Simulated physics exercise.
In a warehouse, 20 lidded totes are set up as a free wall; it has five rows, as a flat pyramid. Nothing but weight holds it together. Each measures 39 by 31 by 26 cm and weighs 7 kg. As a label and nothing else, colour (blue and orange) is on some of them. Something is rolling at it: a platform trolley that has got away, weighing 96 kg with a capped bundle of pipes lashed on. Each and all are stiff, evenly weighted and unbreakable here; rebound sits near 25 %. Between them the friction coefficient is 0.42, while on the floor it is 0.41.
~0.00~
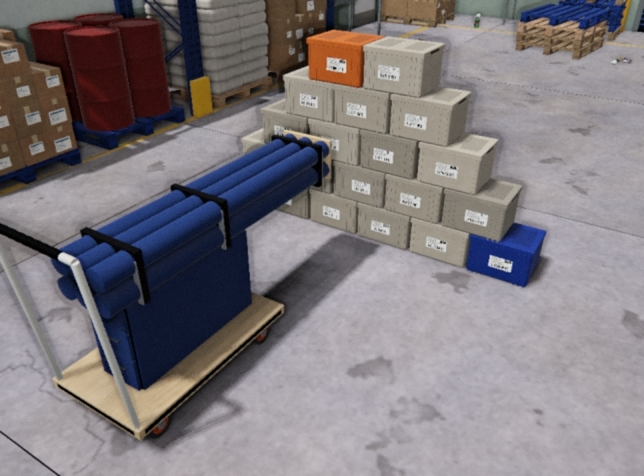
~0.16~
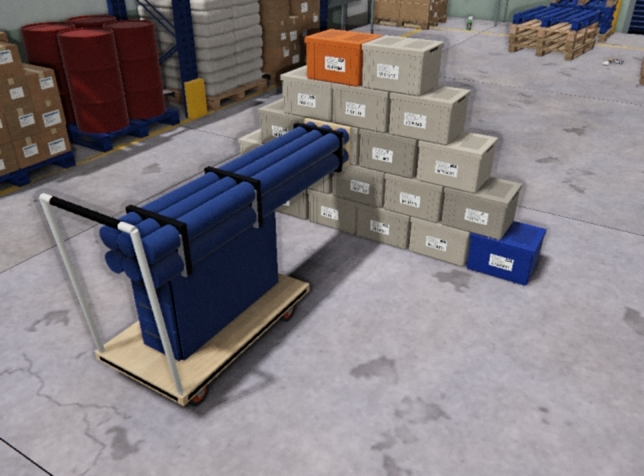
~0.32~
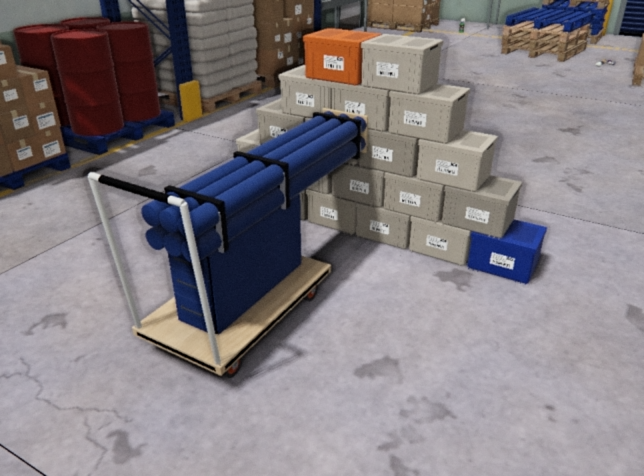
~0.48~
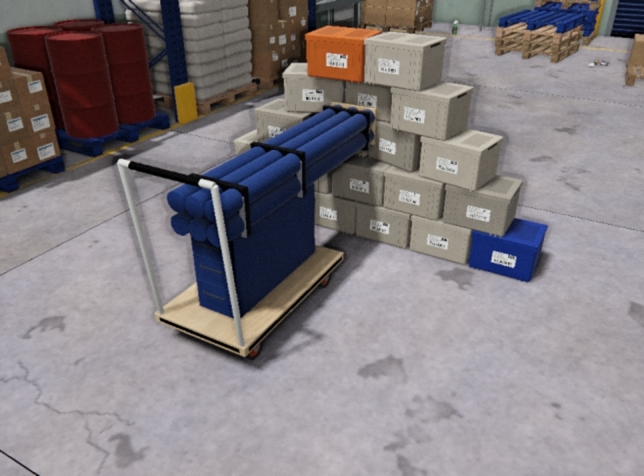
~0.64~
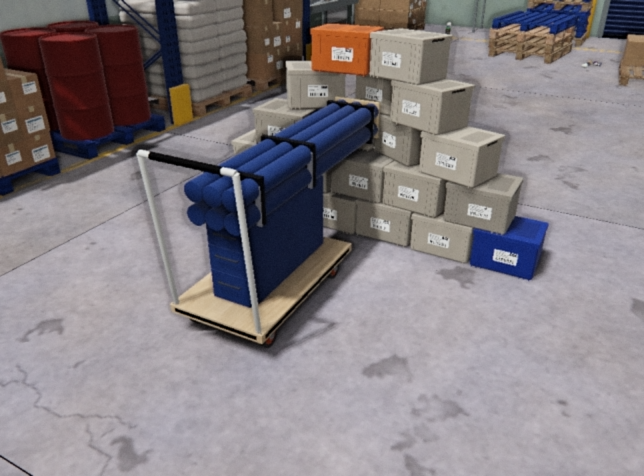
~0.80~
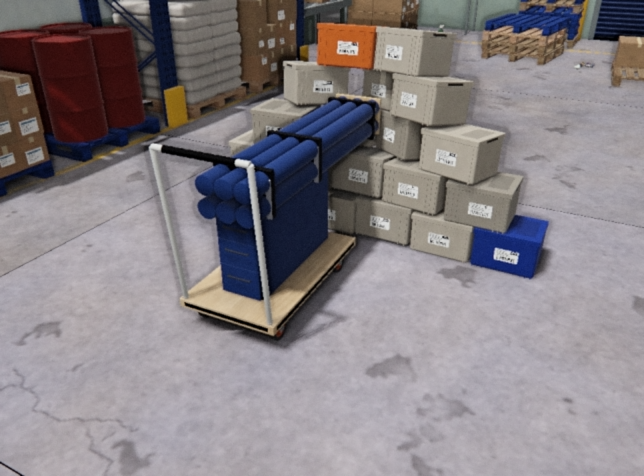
A trolley loaded with long blue rolls rolled across the floor into a stacked wall of lidded boxes, pushing several out of line, and the orange one on top shifted back and began to lean.
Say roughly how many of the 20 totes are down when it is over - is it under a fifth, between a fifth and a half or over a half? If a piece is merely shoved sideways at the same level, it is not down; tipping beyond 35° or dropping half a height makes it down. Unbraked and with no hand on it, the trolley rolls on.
From a fifth to a half.
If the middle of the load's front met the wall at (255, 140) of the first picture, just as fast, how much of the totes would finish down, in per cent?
It would then come to 20 per cent.
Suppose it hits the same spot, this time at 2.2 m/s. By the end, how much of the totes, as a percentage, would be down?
At that speed, around 40 percent of them would finish down.
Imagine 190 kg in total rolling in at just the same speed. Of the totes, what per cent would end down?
In that case about 40 per cent.
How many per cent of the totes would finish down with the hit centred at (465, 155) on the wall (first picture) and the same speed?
Result: Near 20 per cent down.
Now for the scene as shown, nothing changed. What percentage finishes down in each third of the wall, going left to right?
Per cent - left 0, middle 70, right 0.
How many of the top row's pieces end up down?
Exactly 2.
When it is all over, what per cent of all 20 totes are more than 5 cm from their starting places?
Shifted share: 40 %.
After 1.00 s, load 41 cm past the wall's line, still rolling; none of the 20 totes down, 9 disturbed; orange tote leaning 18°.
After 1.24 s, load 49 cm past the wall's line, still rolling; 8 of the 20 totes down; orange tote leaning 25°, 41 cm lower.
After 1.60 s, load 59 cm past the wall's line, still rolling; 8 of the 20 totes down; orange tote on its side.
At rest (2.4 s), load 66 cm past the wall's line, stopped; 8 of the 20 totes down; orange tote on its side; blue tote unmoved. That is 40 per cent. As the last picture would show them, middles, orange tote near (374, 147), blue tote near (509, 243).
